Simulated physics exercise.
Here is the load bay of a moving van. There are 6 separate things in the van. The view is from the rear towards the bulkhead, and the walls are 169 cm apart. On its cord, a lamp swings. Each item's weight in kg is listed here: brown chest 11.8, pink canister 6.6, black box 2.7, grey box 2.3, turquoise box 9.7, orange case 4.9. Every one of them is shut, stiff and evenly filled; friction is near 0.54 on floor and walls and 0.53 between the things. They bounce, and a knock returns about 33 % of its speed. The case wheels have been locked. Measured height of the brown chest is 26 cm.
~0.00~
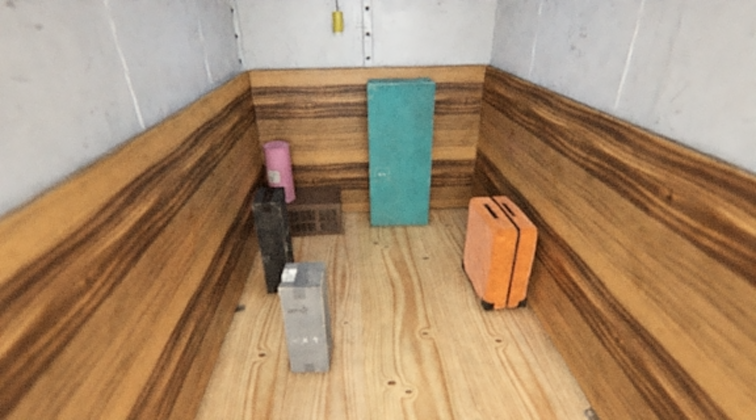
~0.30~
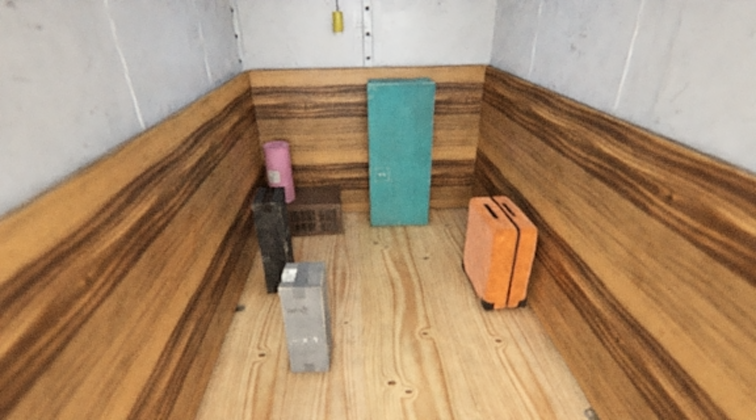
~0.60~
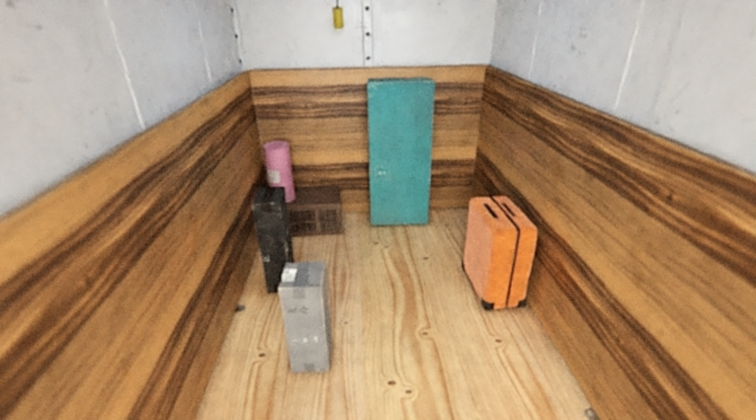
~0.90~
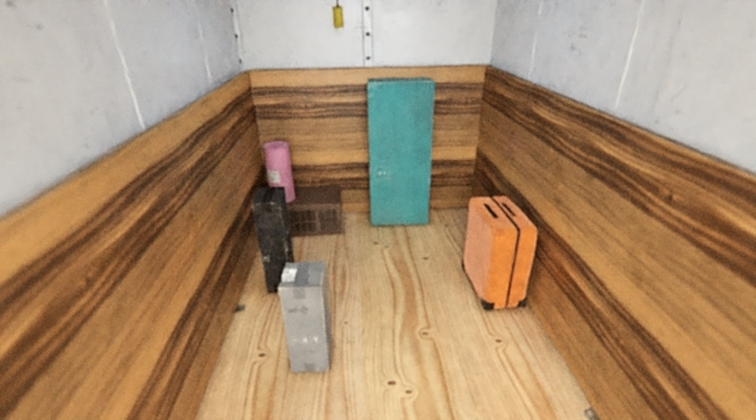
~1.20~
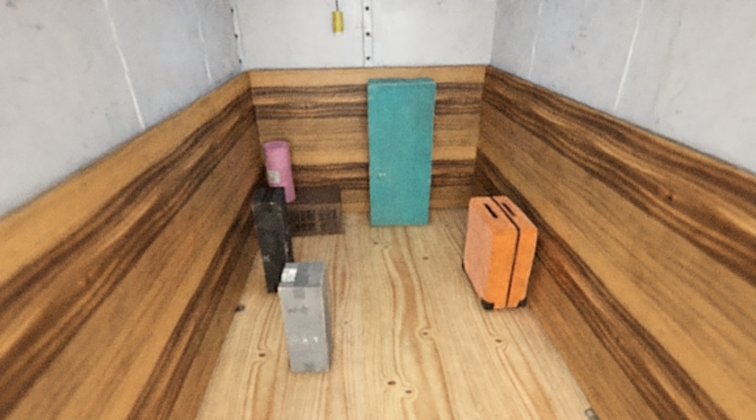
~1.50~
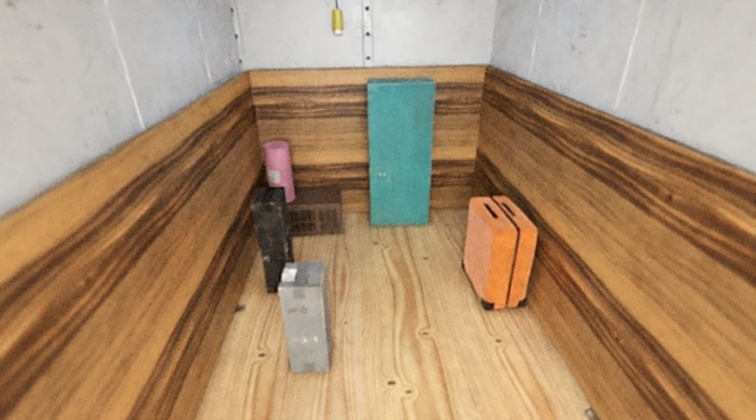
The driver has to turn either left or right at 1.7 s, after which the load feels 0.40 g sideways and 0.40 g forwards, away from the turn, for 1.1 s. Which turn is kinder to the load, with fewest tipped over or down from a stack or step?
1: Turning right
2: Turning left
Turning right (1).
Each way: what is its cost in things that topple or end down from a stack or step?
If it goes left, 3; if it goes right, 2.
Turning left. At 2.50 s, force 0.40 g forwards, 0.40 g right; pink canister leaning 52° near (308, 169); black box leaning 69°; grey box leaning 22°.
After 2.70 s, force 0.16 g forwards, 0.16 g right; pink canister on its side near (329, 179); black box on its side; grey box leaning 65°.
At rest (4.8 s), down from a stack or step, pink canister; tipped over in the van, black box and grey box; the other 3 in place, give or take 15 cm. Seen from the same camera at the end, brown chest near (306, 210), pink canister near (336, 186).
Turning right instead, black box and grey box tipped over or down from a stack or step, 2 of 6 in all.
